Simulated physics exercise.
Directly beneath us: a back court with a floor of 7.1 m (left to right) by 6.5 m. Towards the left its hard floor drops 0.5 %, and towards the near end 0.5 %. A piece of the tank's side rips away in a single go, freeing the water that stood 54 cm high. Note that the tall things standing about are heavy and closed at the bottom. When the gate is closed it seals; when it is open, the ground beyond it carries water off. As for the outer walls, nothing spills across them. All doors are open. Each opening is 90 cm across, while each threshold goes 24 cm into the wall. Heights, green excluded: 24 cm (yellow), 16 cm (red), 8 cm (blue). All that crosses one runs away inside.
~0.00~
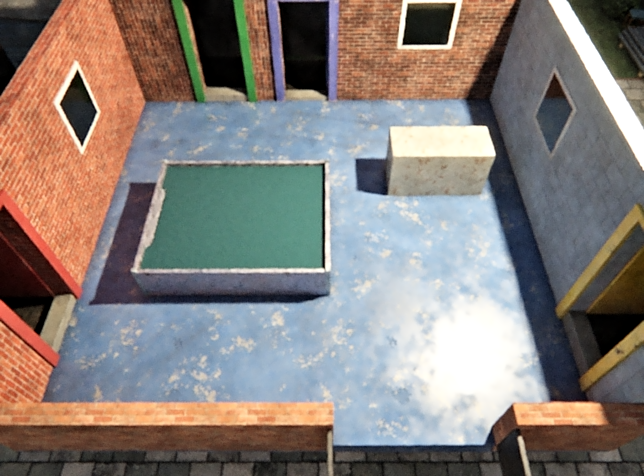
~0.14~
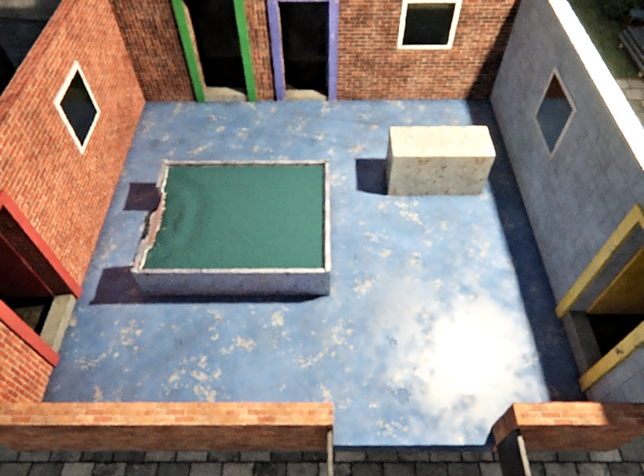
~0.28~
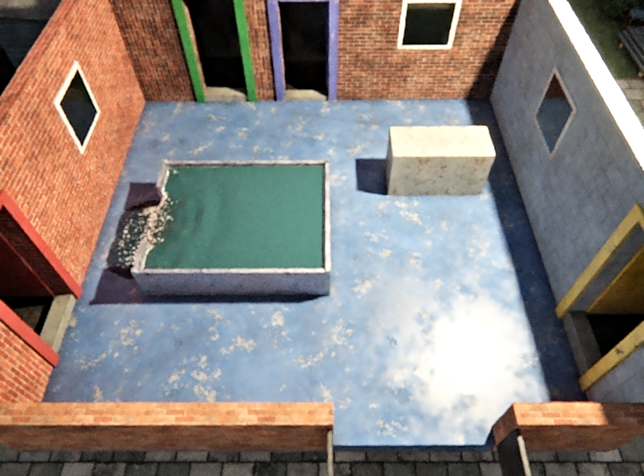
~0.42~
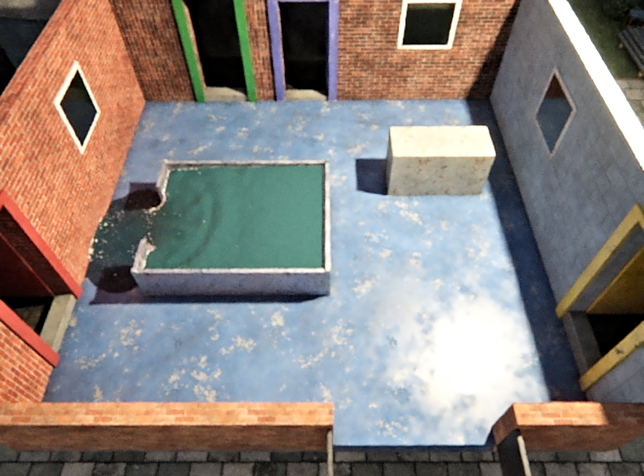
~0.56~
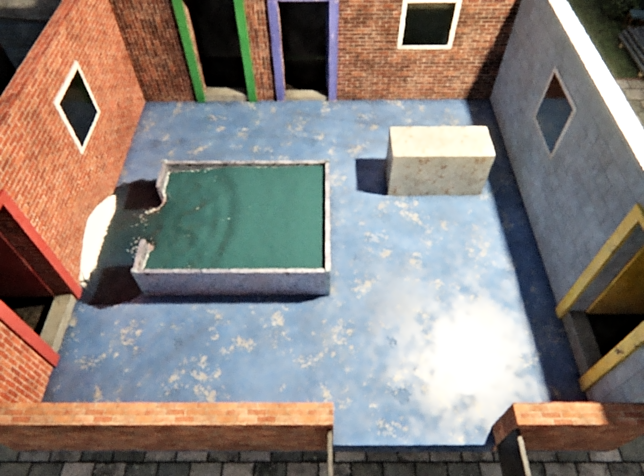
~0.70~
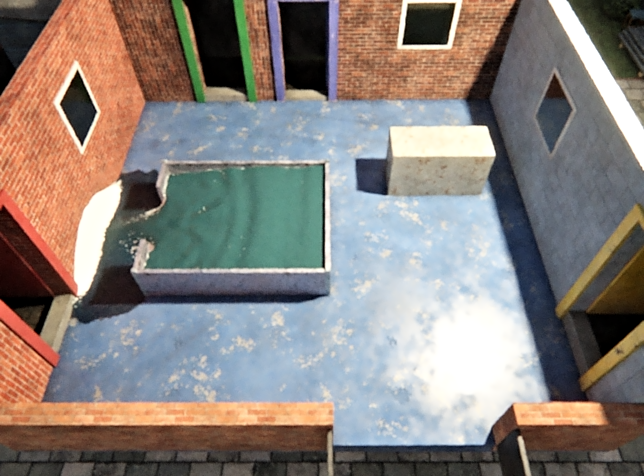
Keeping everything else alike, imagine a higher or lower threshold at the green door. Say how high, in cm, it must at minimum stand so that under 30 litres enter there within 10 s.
It must stand at least about 9.5 cm high.
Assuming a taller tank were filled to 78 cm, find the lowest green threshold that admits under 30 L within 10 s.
Roughly 16 centimetres would do it.
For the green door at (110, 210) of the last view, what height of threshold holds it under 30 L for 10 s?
Roughly 32 cm.
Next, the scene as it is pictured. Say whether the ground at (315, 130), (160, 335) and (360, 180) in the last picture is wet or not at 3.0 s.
First bone-dry, second wet through, third bone-dry.
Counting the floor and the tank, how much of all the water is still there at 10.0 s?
Around 98 in a hundred parts remain.
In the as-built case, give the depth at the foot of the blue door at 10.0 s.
About 3.5 centimetres deep.
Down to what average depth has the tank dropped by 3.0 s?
I'd put it near 31 cm.
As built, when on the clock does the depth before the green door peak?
It peaks around 3.0 s.
After 1.4 s water covers 10 % of the floor, deepest (42 cm) near (108, 242); it has not reached the green door.
After 3.0 s water covers 35 % of the floor, deepest (34 cm) near (108, 242); 16 cm at the green door, 0 litres in over its 16 cm threshold.
After 10.0 s water covers 100 % of the floor, deepest (14 cm) near (97, 242); 6 cm at the green door, 1 litre in over its 16 cm threshold.
At the green door as built, the water arrived by 2.2 s and peaked near 16 cm at 3.0 s.
With a threshold of 8.5 cm, 39 litres would have come in within the 10 s; with 11.5 cm, 12 litres. So under 30 litres takes about 9.5 cm.
